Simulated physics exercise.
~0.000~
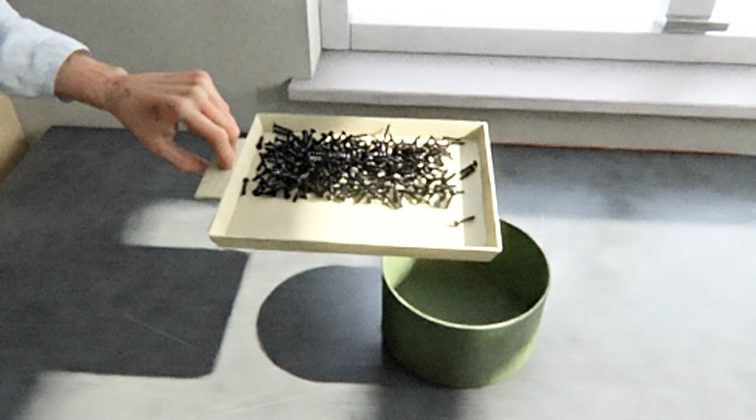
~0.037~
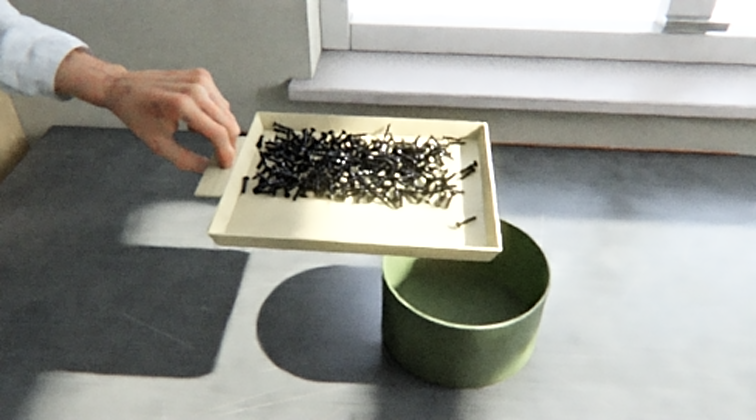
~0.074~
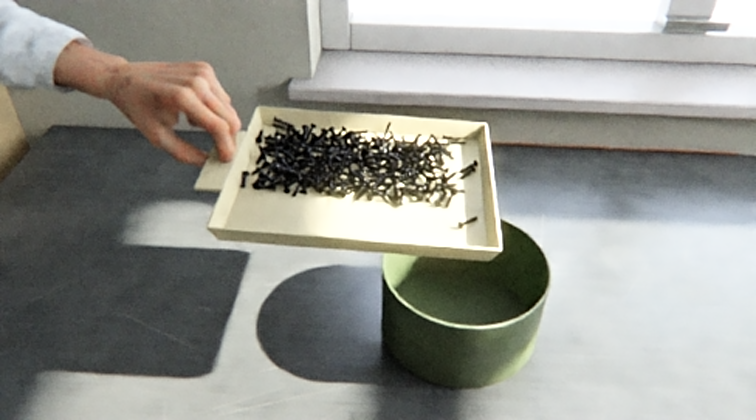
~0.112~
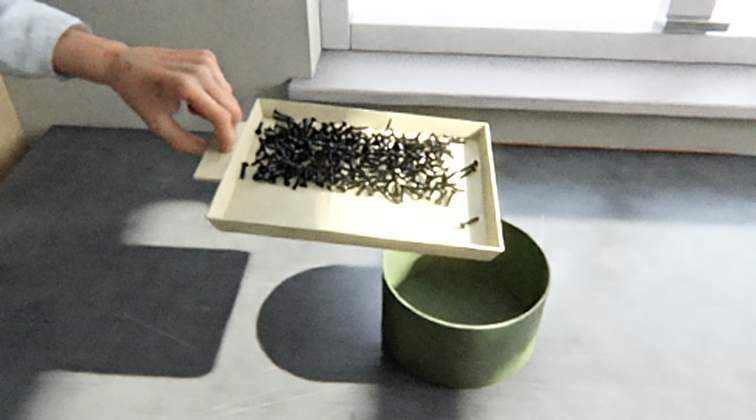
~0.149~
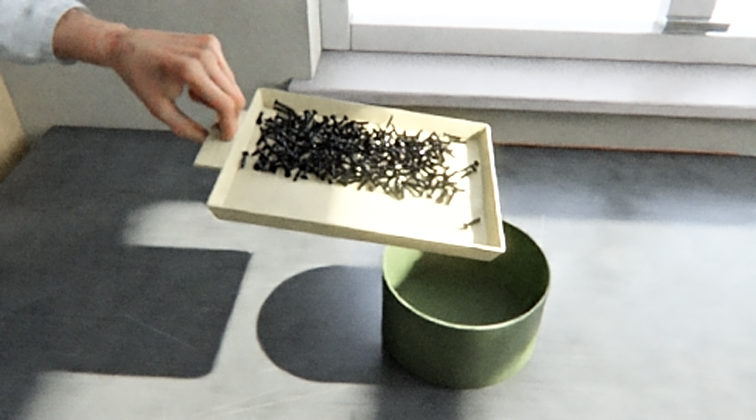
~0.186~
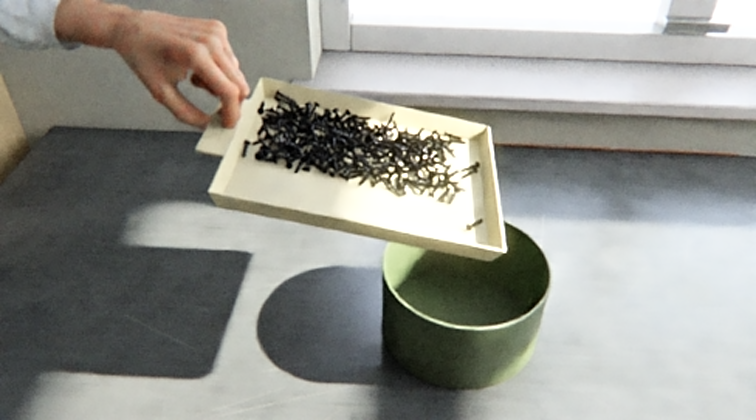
On a gray table by a window, a hand held a cream tray of small black screws beside a green pot, then raised the tray's left side, slanting it slightly down toward the right.
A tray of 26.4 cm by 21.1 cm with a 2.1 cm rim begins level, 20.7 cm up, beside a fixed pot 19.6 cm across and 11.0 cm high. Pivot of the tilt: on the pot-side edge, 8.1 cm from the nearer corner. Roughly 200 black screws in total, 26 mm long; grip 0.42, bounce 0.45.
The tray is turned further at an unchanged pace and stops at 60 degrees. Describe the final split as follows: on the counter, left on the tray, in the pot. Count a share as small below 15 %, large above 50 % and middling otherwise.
Counter: Middling. Left on the tray: Middling. Pot: Middling.
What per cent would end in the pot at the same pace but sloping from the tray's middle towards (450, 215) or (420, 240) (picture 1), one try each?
Around 30 % for the first direction, around 10 % for the second.
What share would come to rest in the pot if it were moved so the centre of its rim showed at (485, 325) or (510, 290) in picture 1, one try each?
Roughly 5 per cent, then 30 per cent.
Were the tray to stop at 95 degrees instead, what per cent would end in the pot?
Pot share: About 60 per cent.
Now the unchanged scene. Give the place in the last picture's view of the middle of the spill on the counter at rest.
(542, 269), about.
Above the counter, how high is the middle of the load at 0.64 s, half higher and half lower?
Around 24 cm up.
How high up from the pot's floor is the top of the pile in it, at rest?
My guess is around 1.5 centimetres.
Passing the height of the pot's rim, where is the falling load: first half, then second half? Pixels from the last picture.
I'd mark about (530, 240) for the first half and about (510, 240) for the second.
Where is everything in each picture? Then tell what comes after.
Tray tilt 0 degrees, front corners at (216, 231) and (492, 244); middle of the pieces at (356, 161); pot at (466, 263), in the first frame.
Tray tilt 1 degrees, front corners at (216, 229) and (493, 244); middle of the pieces at (356, 160), in the second frame.
Tray tilt 2 degrees, front corners at (216, 223) and (493, 244); middle of the pieces at (357, 157), in the third frame.
Tray tilt 5 degrees, front corners at (216, 213) and (494, 244), lowest corner right back; middle of the pieces at (357, 153), in the fourth frame.
Tray tilt 8 degrees, front corners at (217, 201) and (496, 244), lowest corner right back; middle of the pieces at (359, 147), in the fifth frame.
Tray tilt 11 degrees, front corners at (219, 188) and (497, 245), lowest corner right back; middle of the pieces at (361, 142); pot at (466, 264). Its pace works out near 90 degrees a second, in the sixth frame.
Then, at 0.46 s, tilt 36 degrees; the tray holds 100 %, the pot 0 %.
After 0.64 s, tilt 52 degrees; the tray holds 100 %, the pot 0 %.
After 0.94 s, tilt 60 degrees; the tray holds 45 %, the pot 20 %.
At rest (2.1 s), counter 30 %, tray 35 %, pot 35 %.
